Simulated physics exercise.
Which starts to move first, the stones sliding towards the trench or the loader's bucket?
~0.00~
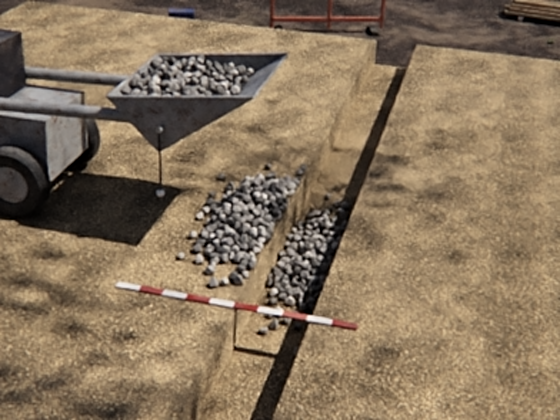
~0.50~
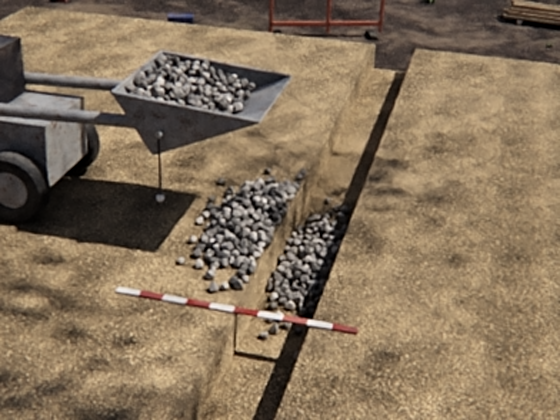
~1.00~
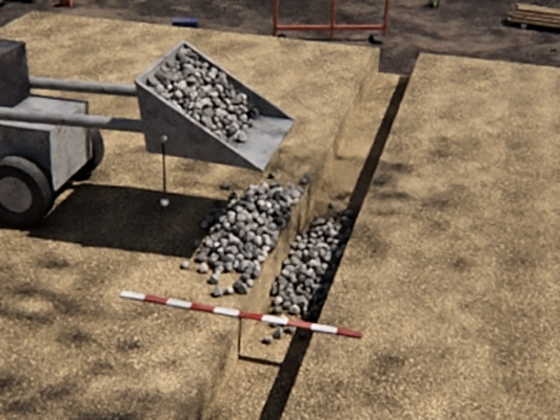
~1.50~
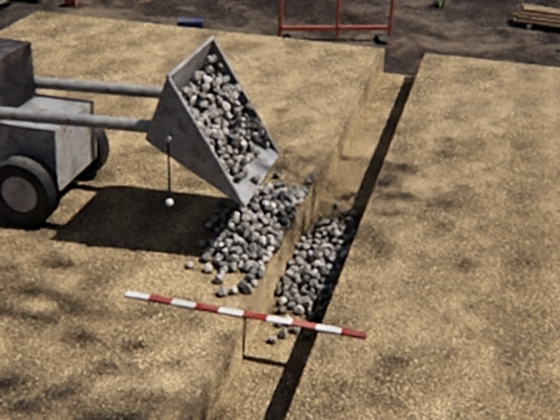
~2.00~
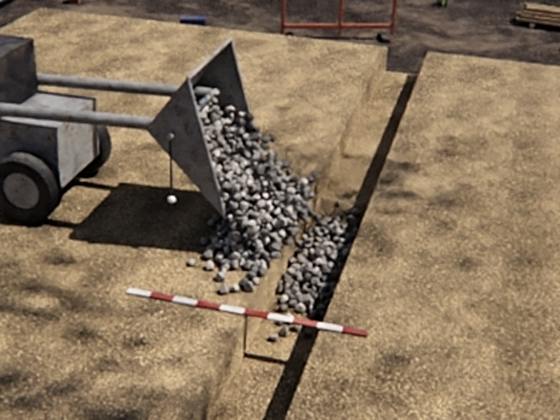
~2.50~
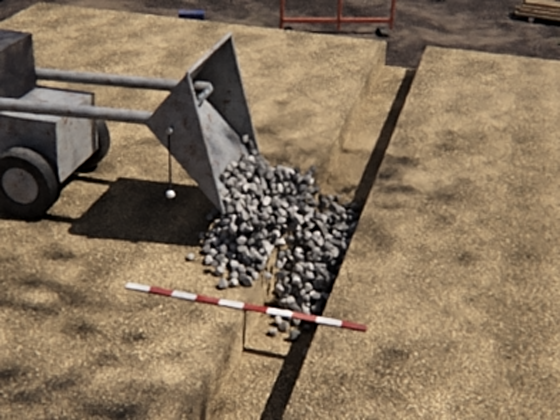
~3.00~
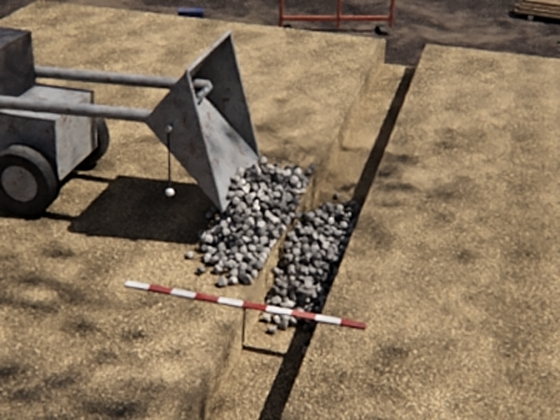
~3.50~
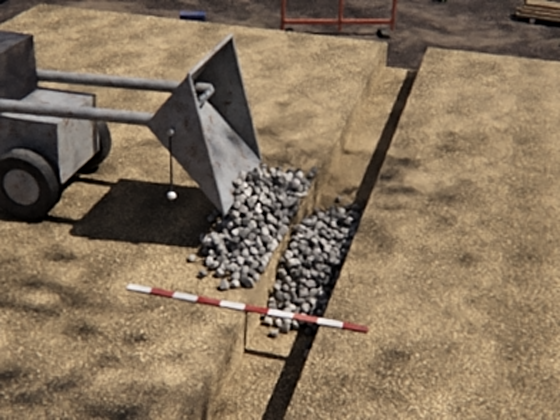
The loader's bucket moves first. It is already tilting down before the stones begin to slide towards its lip and pour out.
